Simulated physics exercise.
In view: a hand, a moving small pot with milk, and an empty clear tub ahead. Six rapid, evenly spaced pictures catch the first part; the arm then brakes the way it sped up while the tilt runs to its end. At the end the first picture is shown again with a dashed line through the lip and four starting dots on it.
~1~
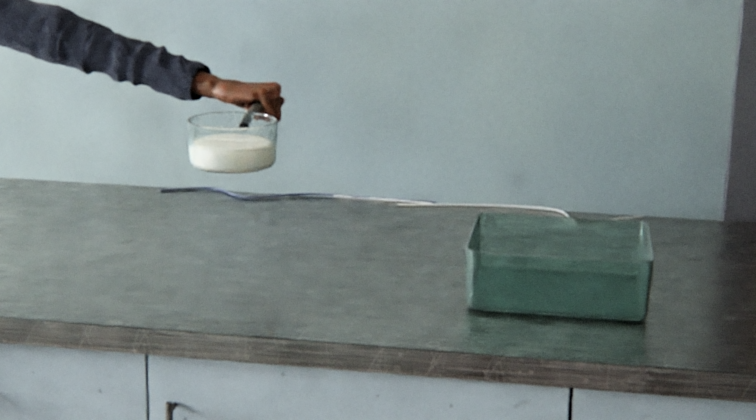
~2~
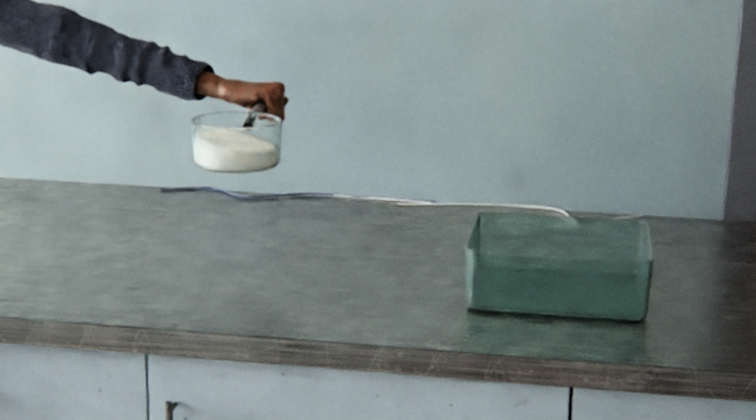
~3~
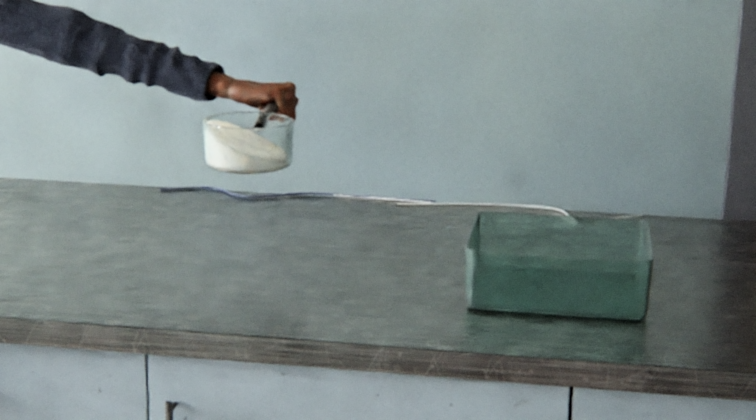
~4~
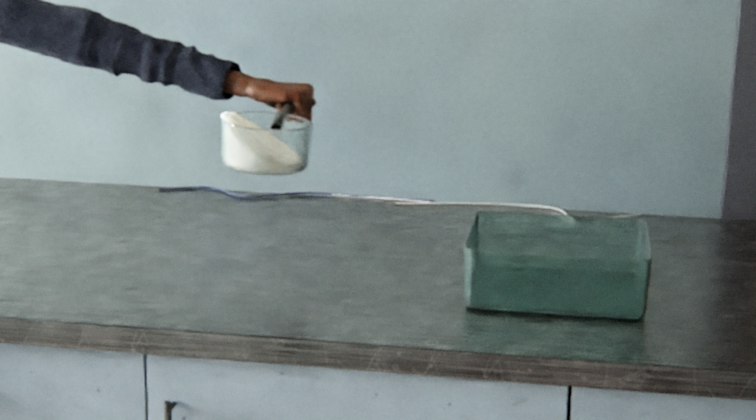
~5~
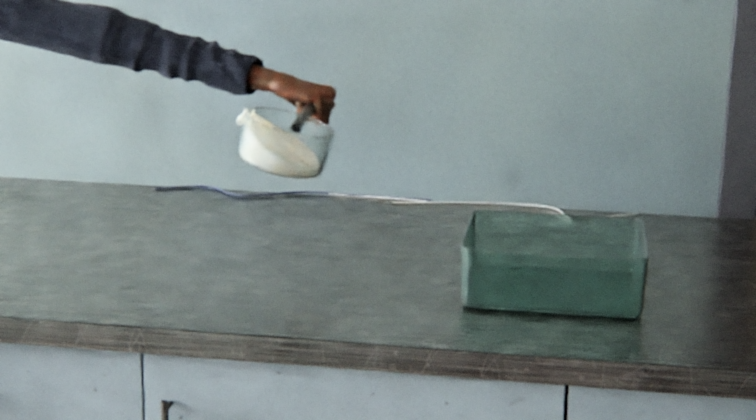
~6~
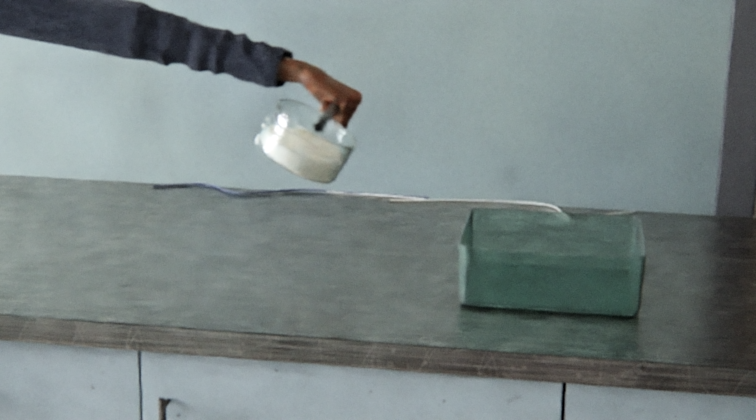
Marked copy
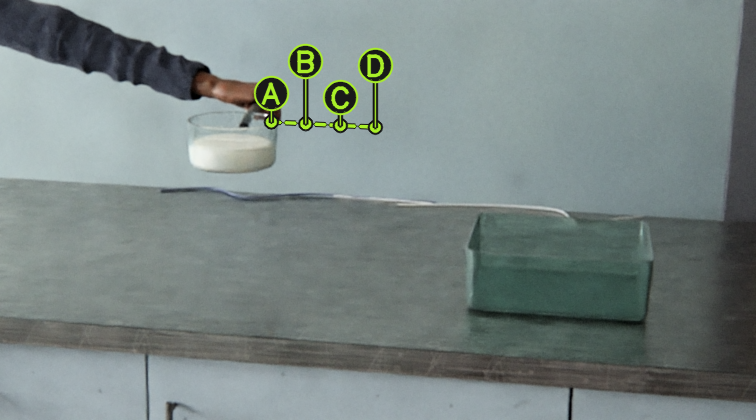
To begin with, a hand holds a clear pot of milk upright above a counter, to the left of an empty greenish clear tub. The hand moves the pot rightward, and the milk sloshes up its left side to the rim. The pot then tilts down to the right as it continues moving.
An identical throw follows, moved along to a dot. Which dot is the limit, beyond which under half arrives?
B is the one.
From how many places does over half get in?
Three.
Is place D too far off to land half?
No.
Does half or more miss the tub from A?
Yes, it does.
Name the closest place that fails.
Place A.
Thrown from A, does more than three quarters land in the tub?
No, less.
In lime, A at (271, 121); B at (305, 123); C at (340, 125); D at (375, 127).
If A is chosen, about 34 % lands in the tub, 60 % falls short and 6 % goes beside or beyond.
If B is chosen, about 64 % lands in the tub, 27 % falls short and 9 % goes beside or beyond.
If C is chosen, about 78 % lands in the tub, 15 % falls short and 7 % goes beside or beyond.
If D is chosen, about 90 % lands in the tub, 6 % falls short and 4 % goes beside or beyond.
